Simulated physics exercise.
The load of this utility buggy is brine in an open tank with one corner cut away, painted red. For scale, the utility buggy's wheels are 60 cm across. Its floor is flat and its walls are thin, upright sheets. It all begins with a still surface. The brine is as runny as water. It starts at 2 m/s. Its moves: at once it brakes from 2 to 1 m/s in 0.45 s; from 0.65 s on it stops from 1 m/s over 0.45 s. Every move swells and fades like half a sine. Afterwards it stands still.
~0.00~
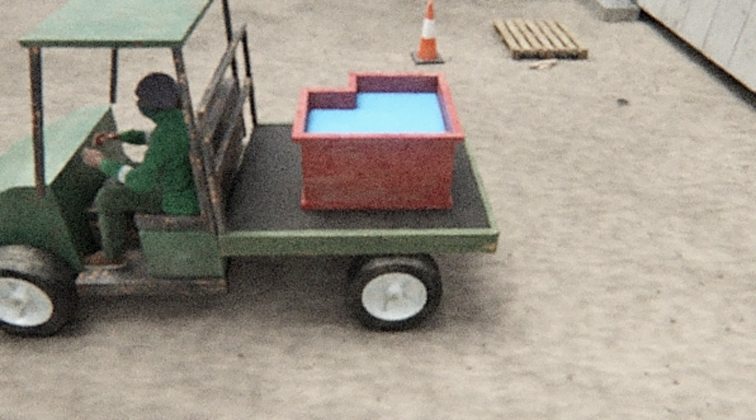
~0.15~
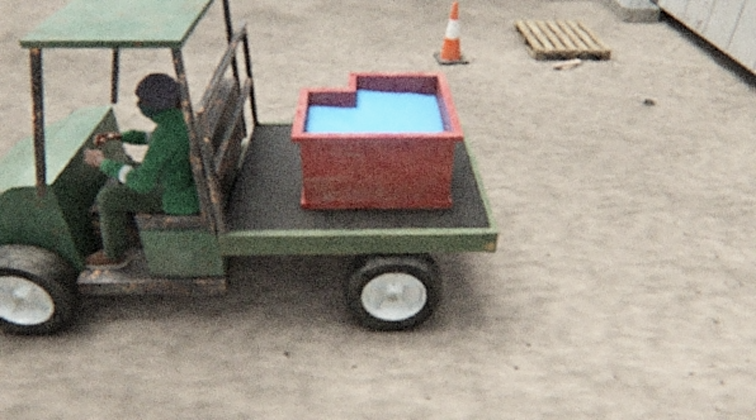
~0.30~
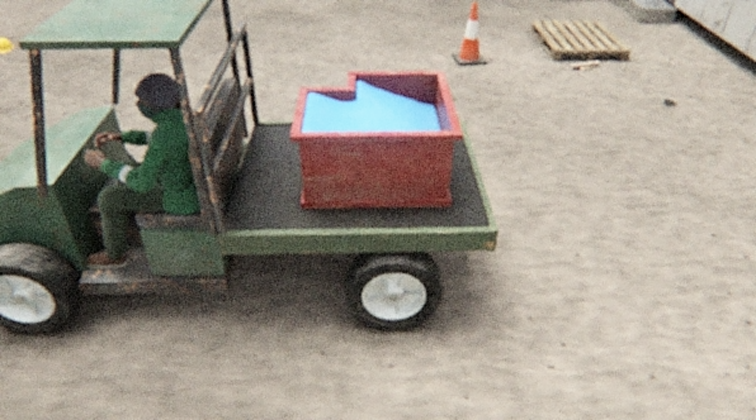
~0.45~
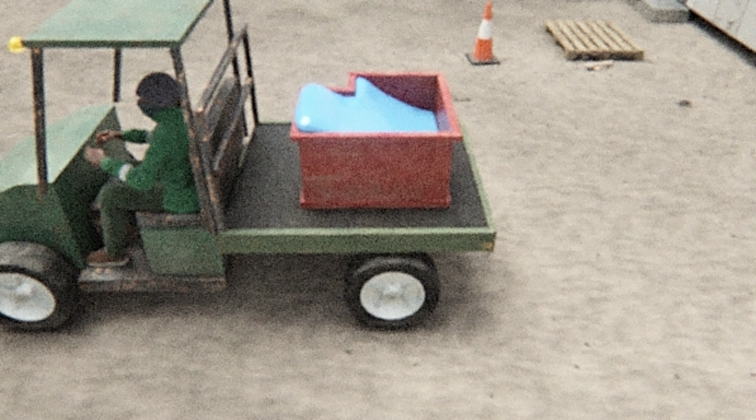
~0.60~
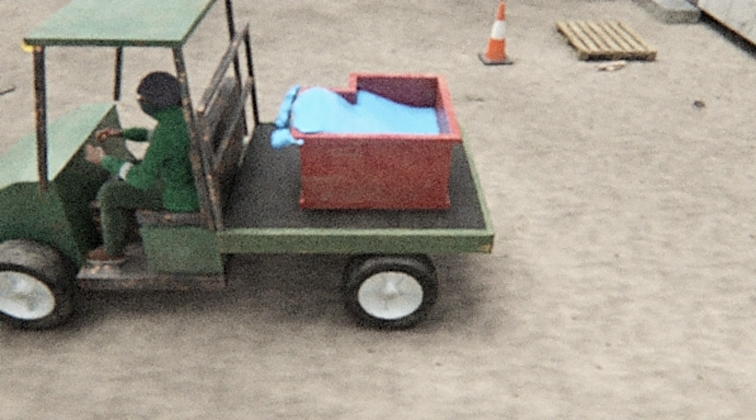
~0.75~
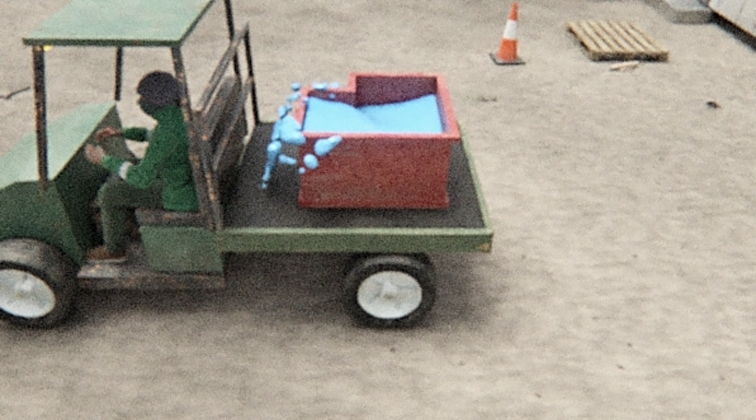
On a dirt yard, a driver steered a green buggy carrying a red open tank, and the blue liquid inside heaped up toward the front, then splashed over that side onto the flat bed.
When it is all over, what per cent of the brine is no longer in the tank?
About 2 per cent.
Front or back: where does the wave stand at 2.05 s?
At the back.
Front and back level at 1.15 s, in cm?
About 36 cm in front and 28 cm behind.
Then, 1.15 s in, it stands 27 cm high behind and 35 cm in front; 2 per cent has gone over the front.
Then, 1.55 s in, it stands 34 cm high behind and 36 cm in front; 2 per cent has gone over the front.
Then, 2.05 s in, it stands 33 cm high behind and 28 cm in front; 2 per cent has gone over the front.
Then, 4.09 s in, 2 per cent has gone over the front, 4 of 206 litres.
